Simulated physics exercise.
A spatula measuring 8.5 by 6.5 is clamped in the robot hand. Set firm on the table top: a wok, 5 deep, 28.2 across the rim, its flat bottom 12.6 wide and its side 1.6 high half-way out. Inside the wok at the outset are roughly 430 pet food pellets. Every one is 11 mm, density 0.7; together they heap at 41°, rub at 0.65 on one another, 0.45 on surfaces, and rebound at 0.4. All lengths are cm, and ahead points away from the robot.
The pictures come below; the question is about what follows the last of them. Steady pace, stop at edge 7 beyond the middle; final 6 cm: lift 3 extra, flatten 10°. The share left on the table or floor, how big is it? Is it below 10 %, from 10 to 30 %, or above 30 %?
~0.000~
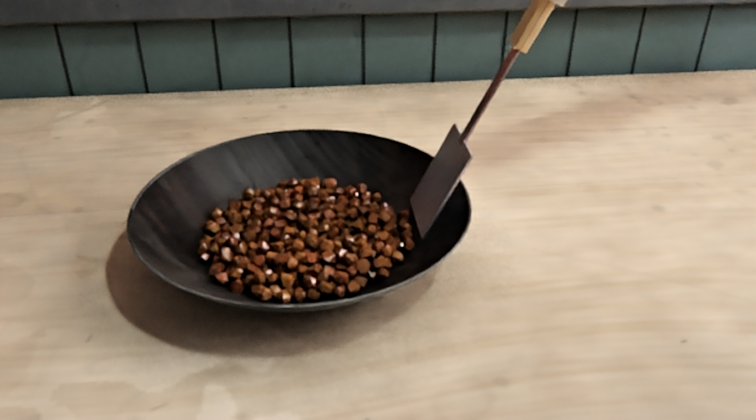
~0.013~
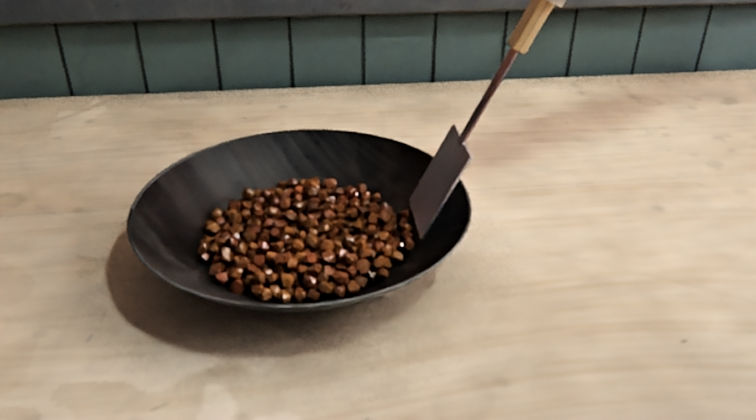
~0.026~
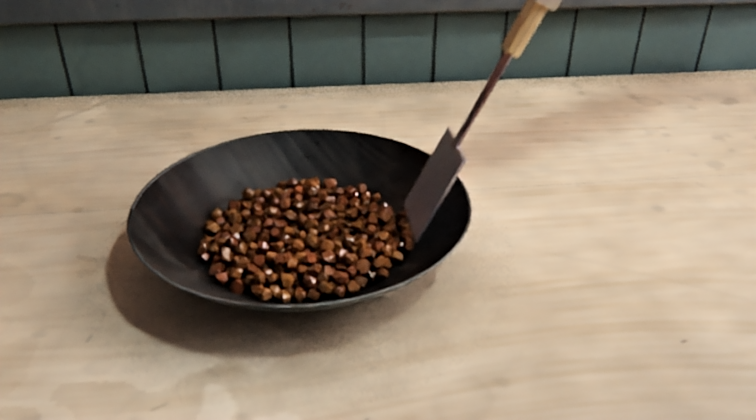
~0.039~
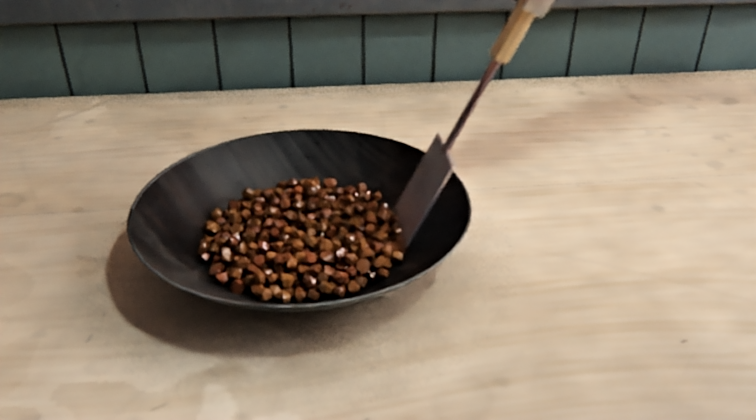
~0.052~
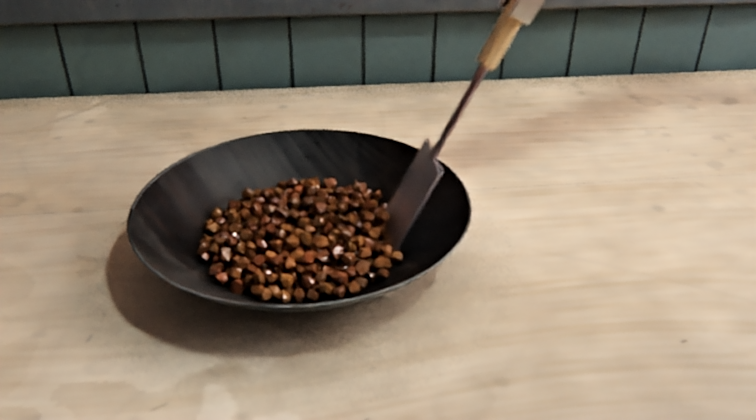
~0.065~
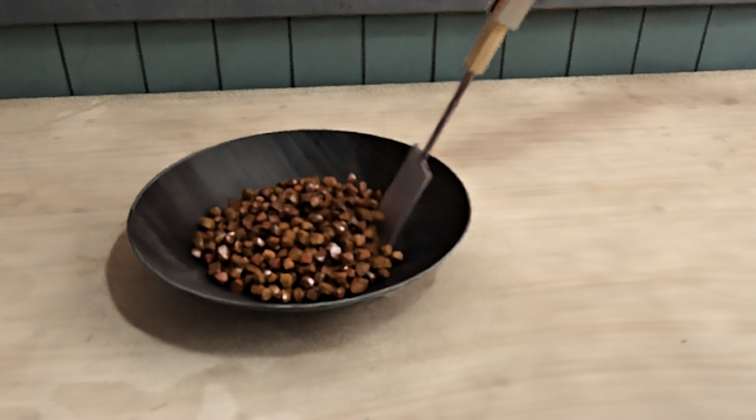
Below 10 %.
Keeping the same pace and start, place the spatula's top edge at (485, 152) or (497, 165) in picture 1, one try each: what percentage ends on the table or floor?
Around 5 per cent, then around 0 per cent.
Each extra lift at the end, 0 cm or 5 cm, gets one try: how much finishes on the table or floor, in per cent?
It comes to around 10 per cent on the first try and around 5 per cent on the second.
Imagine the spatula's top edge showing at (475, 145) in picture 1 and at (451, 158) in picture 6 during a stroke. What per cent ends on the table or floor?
About 0 per cent.
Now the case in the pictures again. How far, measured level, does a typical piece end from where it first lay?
Around 4 cm, measured level.
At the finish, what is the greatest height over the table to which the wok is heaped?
It reaches around 6.0 cm.
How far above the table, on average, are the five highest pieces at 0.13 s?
Height: Approx. 4 cm.
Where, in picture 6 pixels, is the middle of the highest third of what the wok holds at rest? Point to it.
I'd put it close to (190, 218).
By 0.13 s, sloping 64°, highest piece 5 above the table; 433 in the wok.
By 0.19 s, sloping 61°, highest piece 5 above the table; 433 in the wok.
By 0.42 s, sloping 54°, highest piece 6 above the table; 417 in the wok, 12 on the table or floor, 4 on the blade or in flight.
By 1.47 s, sloping 54°, highest piece 6 above the table; 416 in the wok, 17 on the table or floor.
Final count, 416 in the wok, 17 on the table or floor. That is 4 % on the table or floor.
